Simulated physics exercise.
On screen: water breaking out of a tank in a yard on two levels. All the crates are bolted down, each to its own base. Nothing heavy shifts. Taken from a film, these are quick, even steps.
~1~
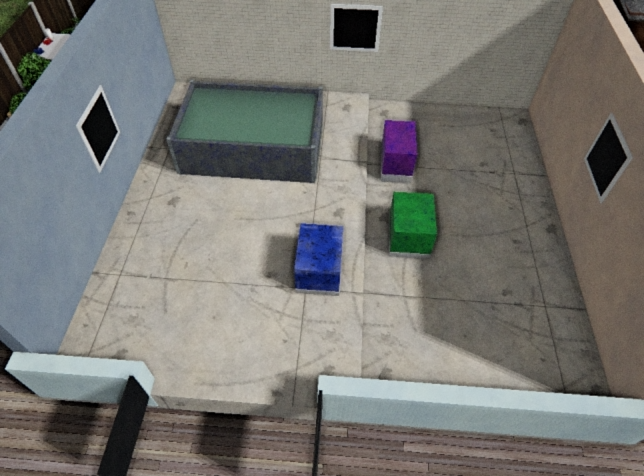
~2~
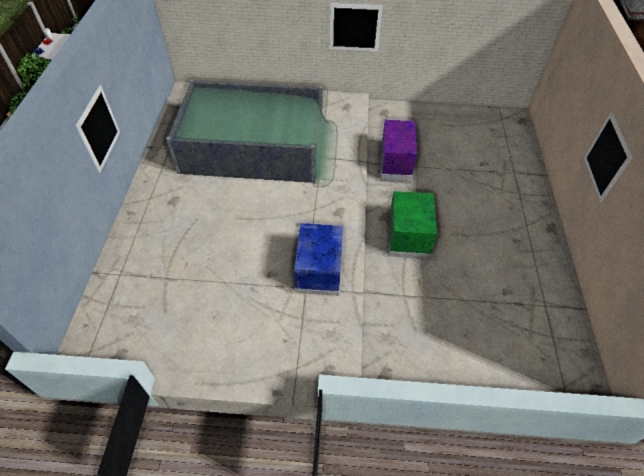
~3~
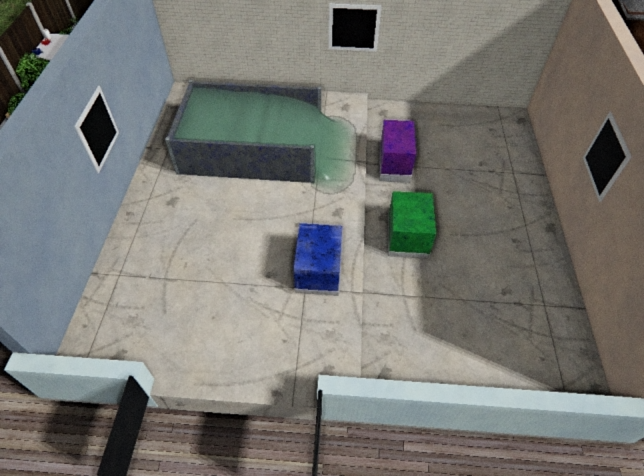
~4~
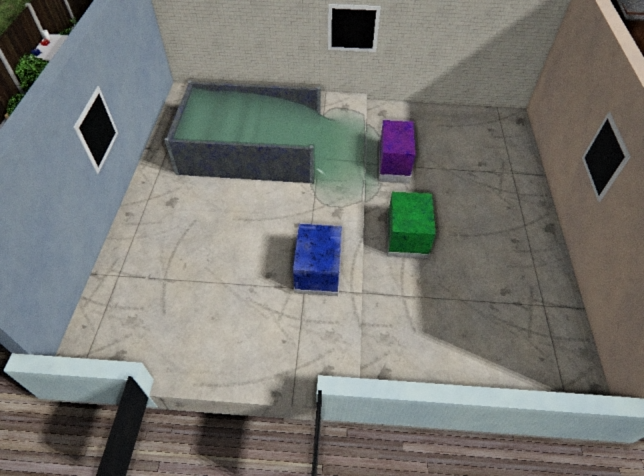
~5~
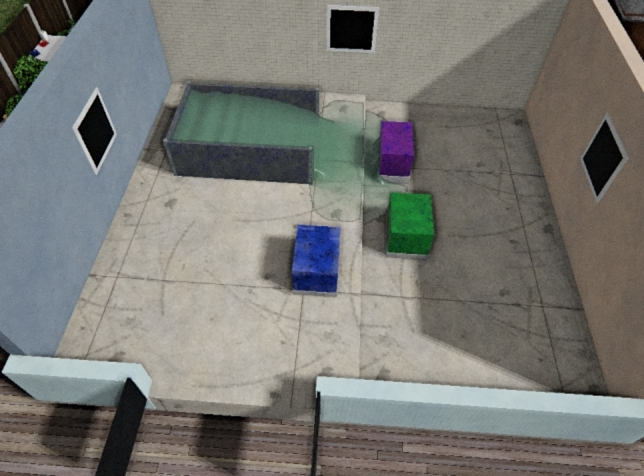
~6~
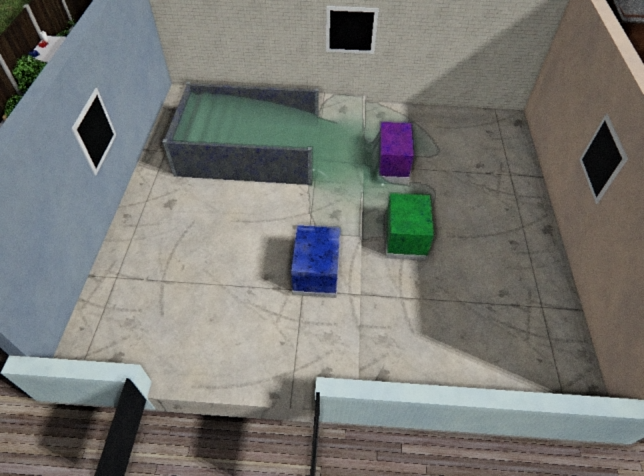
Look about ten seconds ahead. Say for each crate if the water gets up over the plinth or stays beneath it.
At the green crate the water gets over; at the blue crate the water stays beneath; at the purple crate the water gets over.
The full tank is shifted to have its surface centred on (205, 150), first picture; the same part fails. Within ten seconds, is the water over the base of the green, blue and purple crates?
So the green crate crate gets swamped, the blue crate crate gets swamped, and the purple crate crate gets swamped as well.
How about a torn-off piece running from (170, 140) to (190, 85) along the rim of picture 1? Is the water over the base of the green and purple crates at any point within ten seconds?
So the green crate remains untouched while the purple crate remains untouched.
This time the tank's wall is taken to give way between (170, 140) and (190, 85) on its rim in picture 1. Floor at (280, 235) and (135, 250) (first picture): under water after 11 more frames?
Untouched, then submerged.
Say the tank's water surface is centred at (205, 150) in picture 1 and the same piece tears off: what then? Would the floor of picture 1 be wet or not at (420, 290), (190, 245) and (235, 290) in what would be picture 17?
First drenched; next unwetted; last unwetted.
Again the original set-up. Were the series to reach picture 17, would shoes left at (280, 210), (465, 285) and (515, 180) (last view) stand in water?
Going through them in order, I'd say clear, clear and drenched.
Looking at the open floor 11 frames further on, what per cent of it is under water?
Estimate: Some 35 in a hundred.
A moment on, water covers 25 % of the floor; the green crate water round its plinth, the blue crate water round its plinth, the purple crate water round its plinth.
Next, water covers 35 % of the floor; the green crate water round its plinth, the blue crate water round its plinth, the purple crate water round its plinth.
Then, water covers 45 % of the floor; the green crate water round its plinth, the blue crate water round its plinth, the purple crate water round its plinth.
Later, water covers 55 % of the floor; the green crate water round its plinth, the blue crate water round its plinth, the purple crate water round its plinth.
In the end, water covers 60 % of the floor; the green crate was topped, the blue crate stayed above the water, the purple crate was topped.
